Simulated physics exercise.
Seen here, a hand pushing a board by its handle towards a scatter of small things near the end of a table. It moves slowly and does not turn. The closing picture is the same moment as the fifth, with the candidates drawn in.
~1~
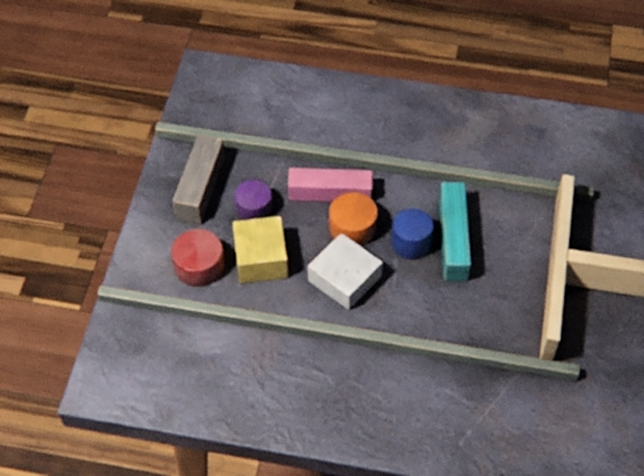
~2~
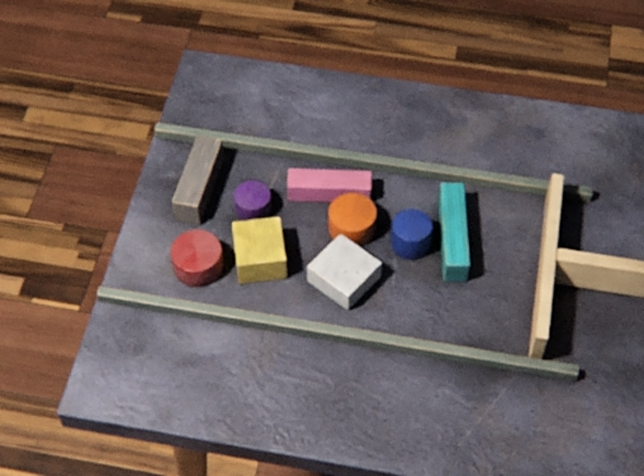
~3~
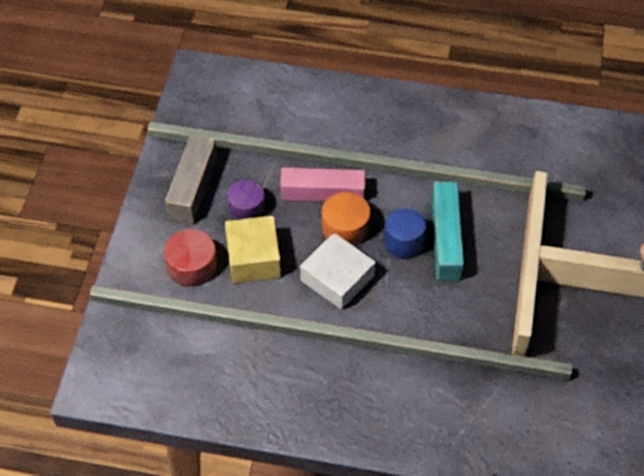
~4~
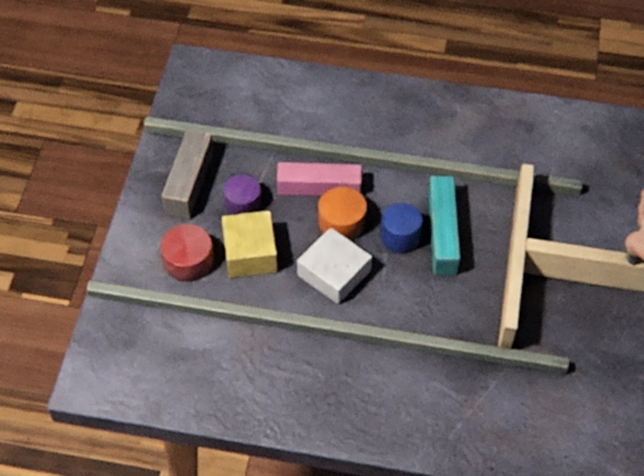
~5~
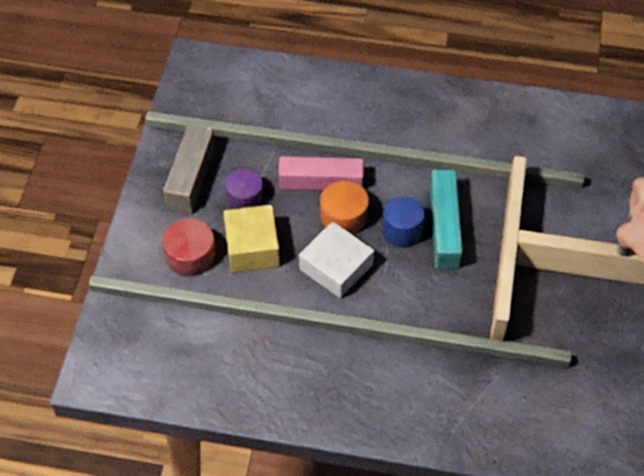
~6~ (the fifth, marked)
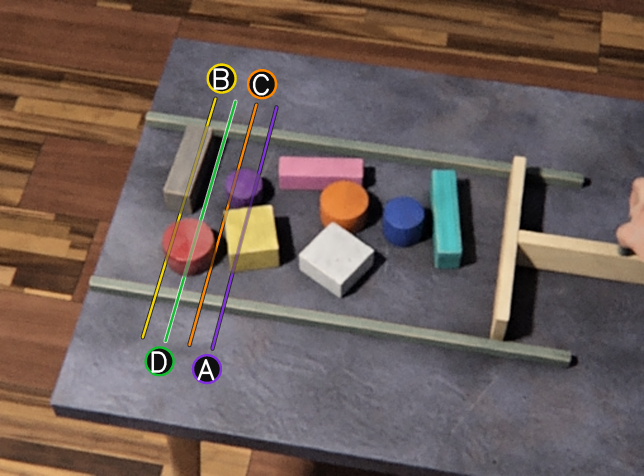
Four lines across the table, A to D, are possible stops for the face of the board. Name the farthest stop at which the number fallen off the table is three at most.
Stop at D.
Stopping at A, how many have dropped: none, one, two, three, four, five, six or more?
The count is none.
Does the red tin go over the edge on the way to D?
Yes.
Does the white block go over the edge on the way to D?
By then, no.
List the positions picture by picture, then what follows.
In the first picture, orange tin (353, 220); white block (346, 272); red tin (198, 258).
In the second picture, board (551, 252); purple tin (253, 202).
In the third picture, board (534, 250); grey bar (192, 178).
In the fourth picture, board (520, 242); yellow block (249, 245).
In the fifth picture, board (512, 234); orange tin (344, 208); white block (337, 260); red tin (189, 247).
On the copy, A at (247, 220); B at (182, 210); C at (225, 216); D at (203, 213).
On D. First, board (398, 217); orange tin (311, 202); turquoise stick (383, 209).
Then, board (288, 201); red tin (145, 247); grey bar (173, 166).
Finally, board (205, 189); grey bar over the edge; red tin over the edge; three fallen.
By contrast, A is within the limit but short; B drops five; C is within the limit but short.
